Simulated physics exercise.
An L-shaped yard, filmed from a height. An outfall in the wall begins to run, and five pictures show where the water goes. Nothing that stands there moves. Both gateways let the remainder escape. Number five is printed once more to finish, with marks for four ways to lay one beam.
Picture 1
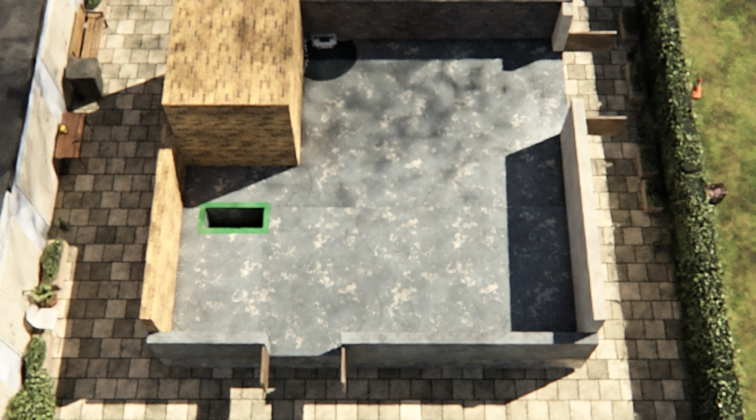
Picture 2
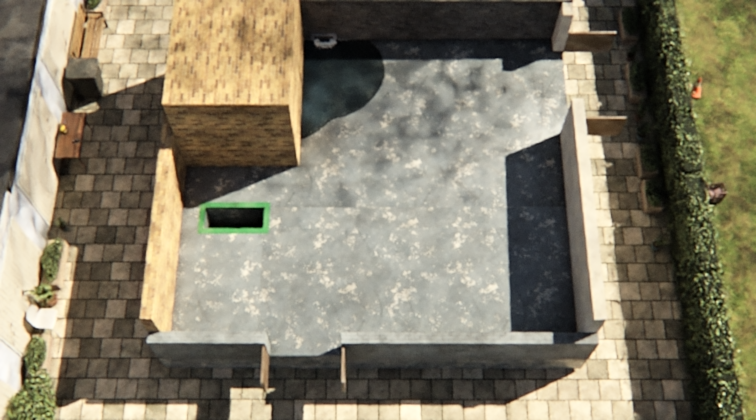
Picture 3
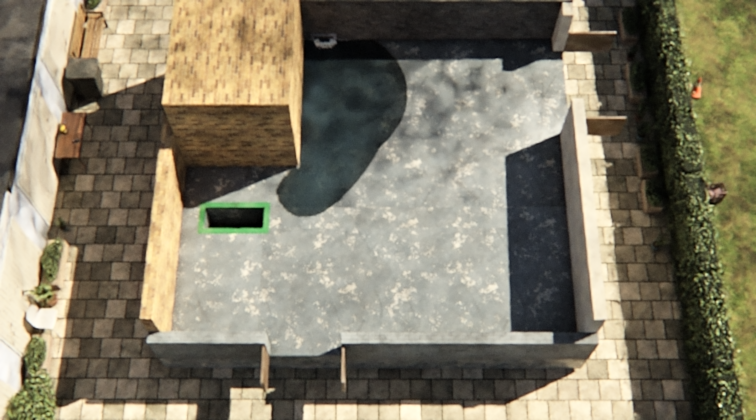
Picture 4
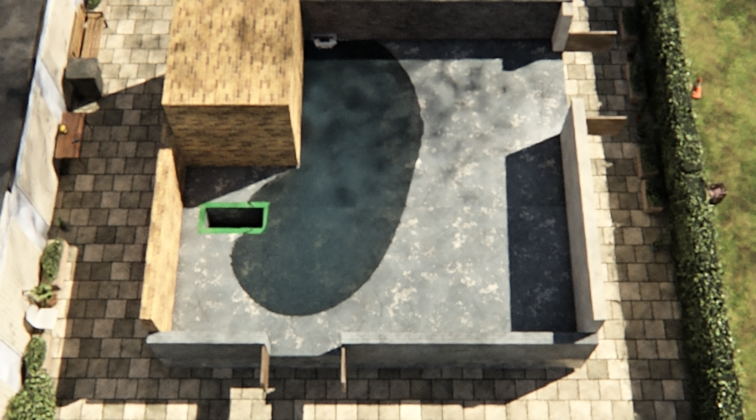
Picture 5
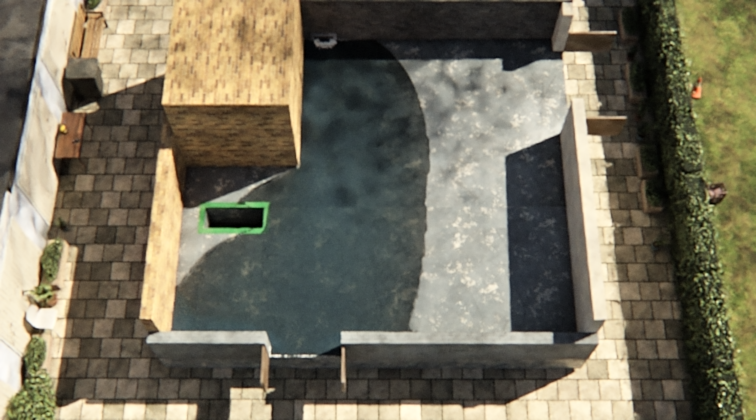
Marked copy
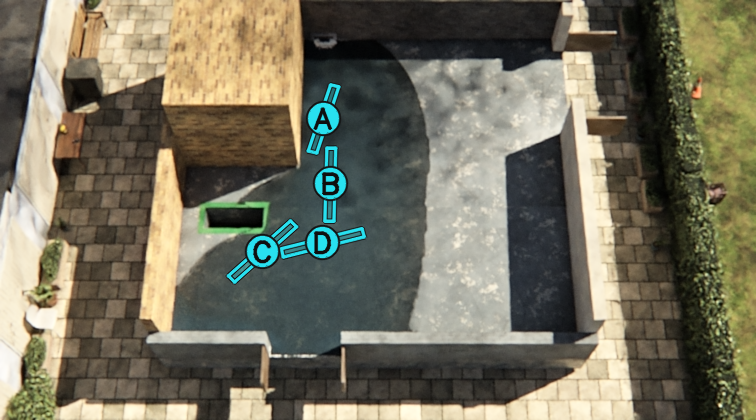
At the start, a small dark patch of water lies by the outfall at the top of a walled, L-shaped yard. It spreads down past the brick block, then swells to the lower left and reaches the green-edged gully, and finally covers the ground to the bottom wall, the right side still dry.
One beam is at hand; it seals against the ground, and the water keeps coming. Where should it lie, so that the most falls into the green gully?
It is D.
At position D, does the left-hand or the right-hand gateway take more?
The left gate.
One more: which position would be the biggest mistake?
That would be A.
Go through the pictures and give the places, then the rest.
Outfall at (324, 37); green gully at (234, 218); open gate at (306, 345); open gate at (556, 91); water covers 2 % of the ground and shows as far out as (331, 75); green gully still dry.
Water covers 7 % of the ground and shows as far out as (303, 127); green gully still dry.
Water covers 15 % of the ground and shows as far out as (295, 209); green gully still dry.
Water covers 31 % of the ground and shows as far out as (299, 310); green gully taking water.
45 % of the ground is wet; green gully taking water.
On the marked copy, A from (312, 152) to (334, 85); B from (329, 221) to (331, 148); C from (231, 278) to (293, 223); D from (282, 252) to (363, 232).
Choosing A, about 3 % of the stream runs into the green gully, about 92 % out by the gates.
Choosing B, about 9 % of the stream runs into the green gully, about 89 % out by the gates.
Choosing C, about 11 % of the stream runs into the green gully, about 87 % out by the gates.
Choosing D, about 25 % of the stream runs into the green gully, about 73 % out by the gates.
